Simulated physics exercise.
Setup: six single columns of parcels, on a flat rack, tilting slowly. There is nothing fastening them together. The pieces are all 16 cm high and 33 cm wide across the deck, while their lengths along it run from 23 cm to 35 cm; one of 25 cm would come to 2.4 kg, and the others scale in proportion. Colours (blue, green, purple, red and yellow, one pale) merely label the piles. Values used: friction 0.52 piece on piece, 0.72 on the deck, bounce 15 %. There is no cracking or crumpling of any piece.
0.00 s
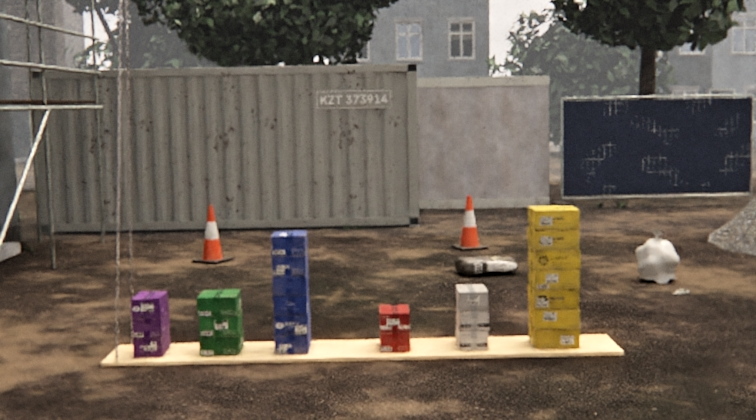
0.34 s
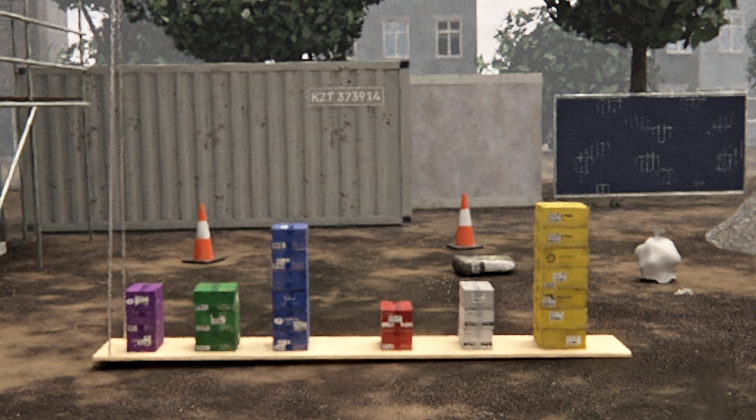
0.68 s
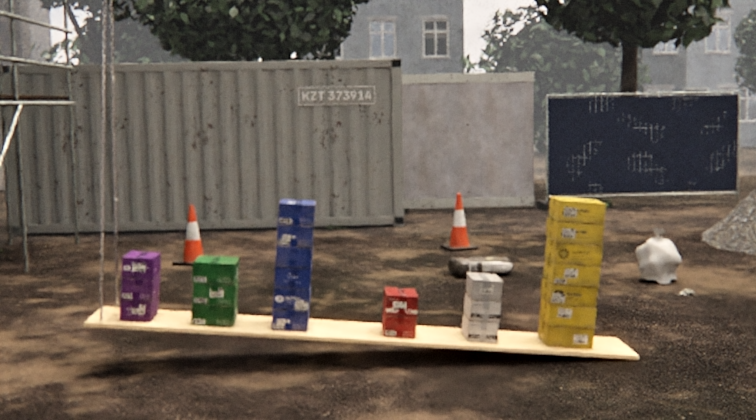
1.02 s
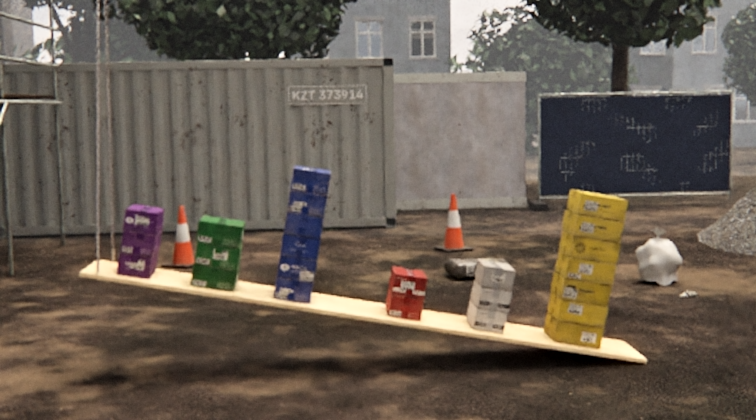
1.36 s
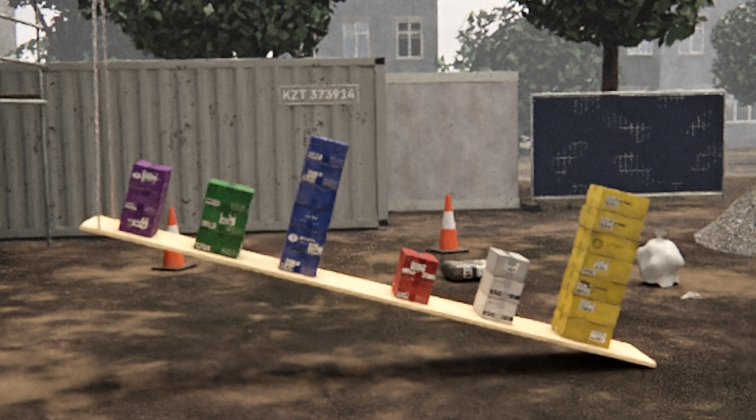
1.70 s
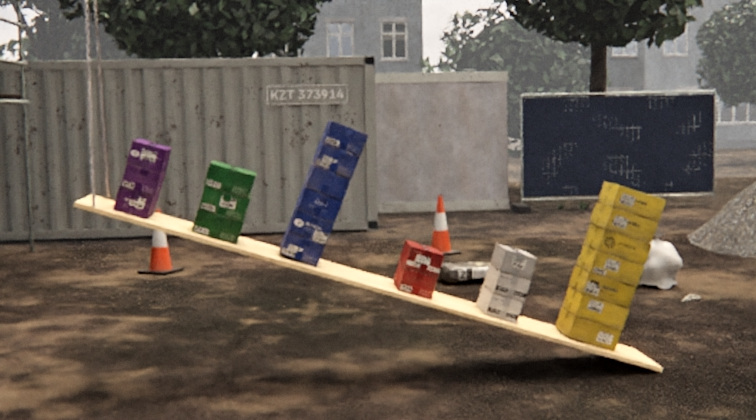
A pale board carrying six stacks of coloured boxes lay nearly level in a yard, then its left end rose steadily until it sloped down to the right, the taller blue and yellow stacks leaning rightward.
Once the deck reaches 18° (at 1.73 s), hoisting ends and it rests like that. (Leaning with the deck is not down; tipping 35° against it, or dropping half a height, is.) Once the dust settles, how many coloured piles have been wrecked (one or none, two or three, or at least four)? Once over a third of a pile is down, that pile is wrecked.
Lost: From two to three.
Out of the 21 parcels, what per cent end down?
Roughly 65 per cent of them.
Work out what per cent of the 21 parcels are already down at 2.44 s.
30 per cent at that moment.
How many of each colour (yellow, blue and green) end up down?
Yellow: 7, blue: 6, green: 0.
After 2.08 s, slope 18°; none of the 21 other parcels down, 13 disturbed; top blue parcel 33° from how it stood, 7 cm lower; top yellow parcel 8° from how it stood.
After 2.44 s, slope 18°; 6 of the 21 other parcels down; top blue parcel upside down; top yellow parcel 31° from how it stood, 6 cm lower.
After 2.82 s, slope 18°; 14 of the 21 other parcels down; top blue parcel on its side; top yellow parcel on its side.
In the end (4.0 s), slope 18°; 14 of the 21 other parcels down; top yellow parcel upside down; top blue parcel upside down. Wrecked, blue, red and yellow. From the last view, middles, top blue parcel near (559, 309).
